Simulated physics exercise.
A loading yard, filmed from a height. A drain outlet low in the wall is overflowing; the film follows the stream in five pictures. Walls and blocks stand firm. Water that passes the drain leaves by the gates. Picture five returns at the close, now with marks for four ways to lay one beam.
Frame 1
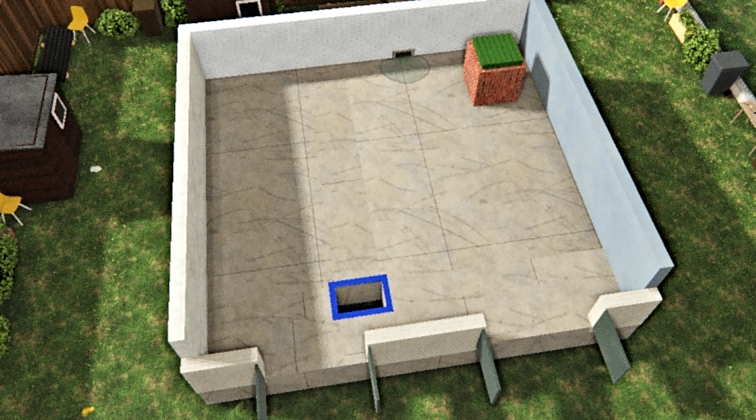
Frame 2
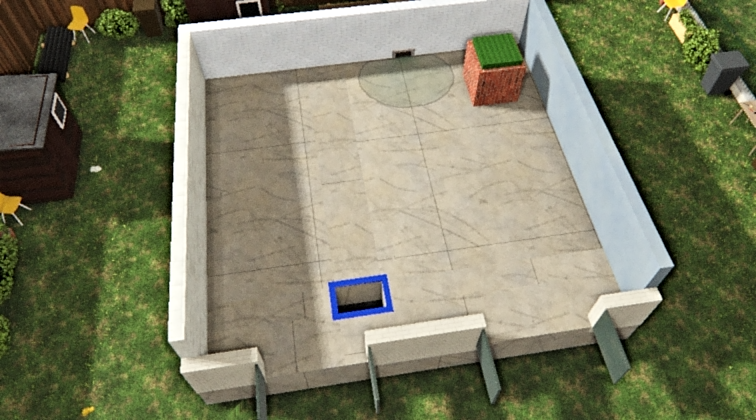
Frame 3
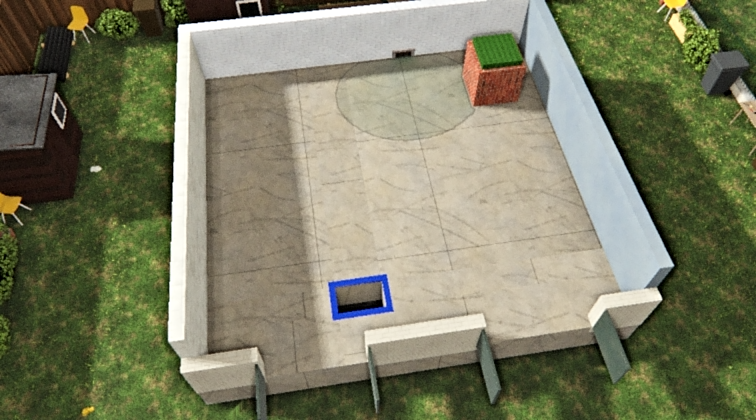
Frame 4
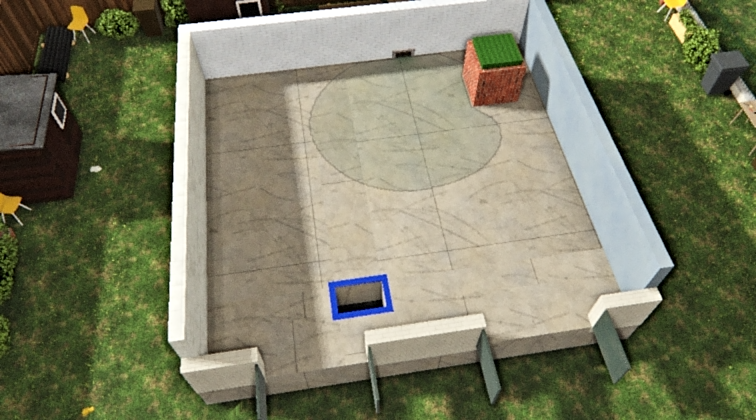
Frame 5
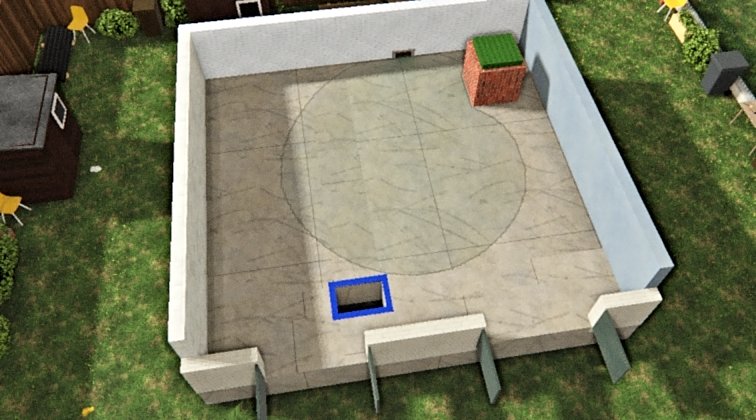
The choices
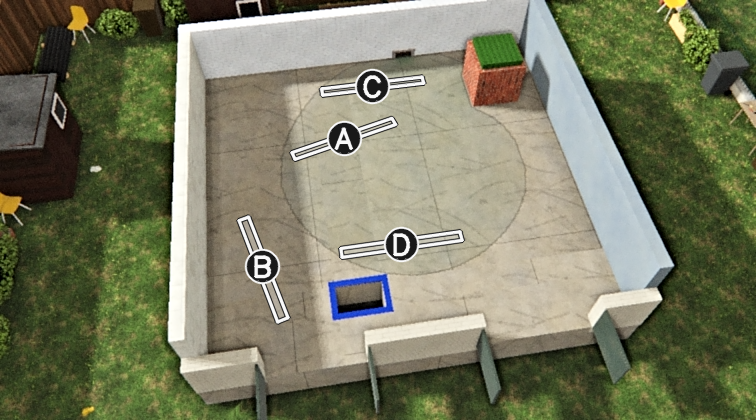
Water spread out from a small opening in the back wall of a walled yard, growing from a little patch into a wide round pool across the paving, while the blue-edged gully stayed dry.
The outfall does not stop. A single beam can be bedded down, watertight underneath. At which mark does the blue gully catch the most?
Take B.
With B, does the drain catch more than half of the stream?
No, it does not.
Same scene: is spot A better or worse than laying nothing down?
Spot A is worse.
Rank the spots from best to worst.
Best to worst: B, A, C, D.
On the marked copy, A from (293, 155) to (393, 121); B from (243, 218) to (282, 319); C from (322, 92) to (422, 80); D from (341, 252) to (461, 236).
For spot A, about 15 % of the stream runs into the blue gully, about 84 % out by the gates.
For spot B, about 29 % of the stream runs into the blue gully, about 68 % out by the gates.
For spot C, about 10 % of the stream runs into the blue gully, about 89 % out by the gates.
For spot D, about 4 % of the stream runs into the blue gully, about 95 % out by the gates.
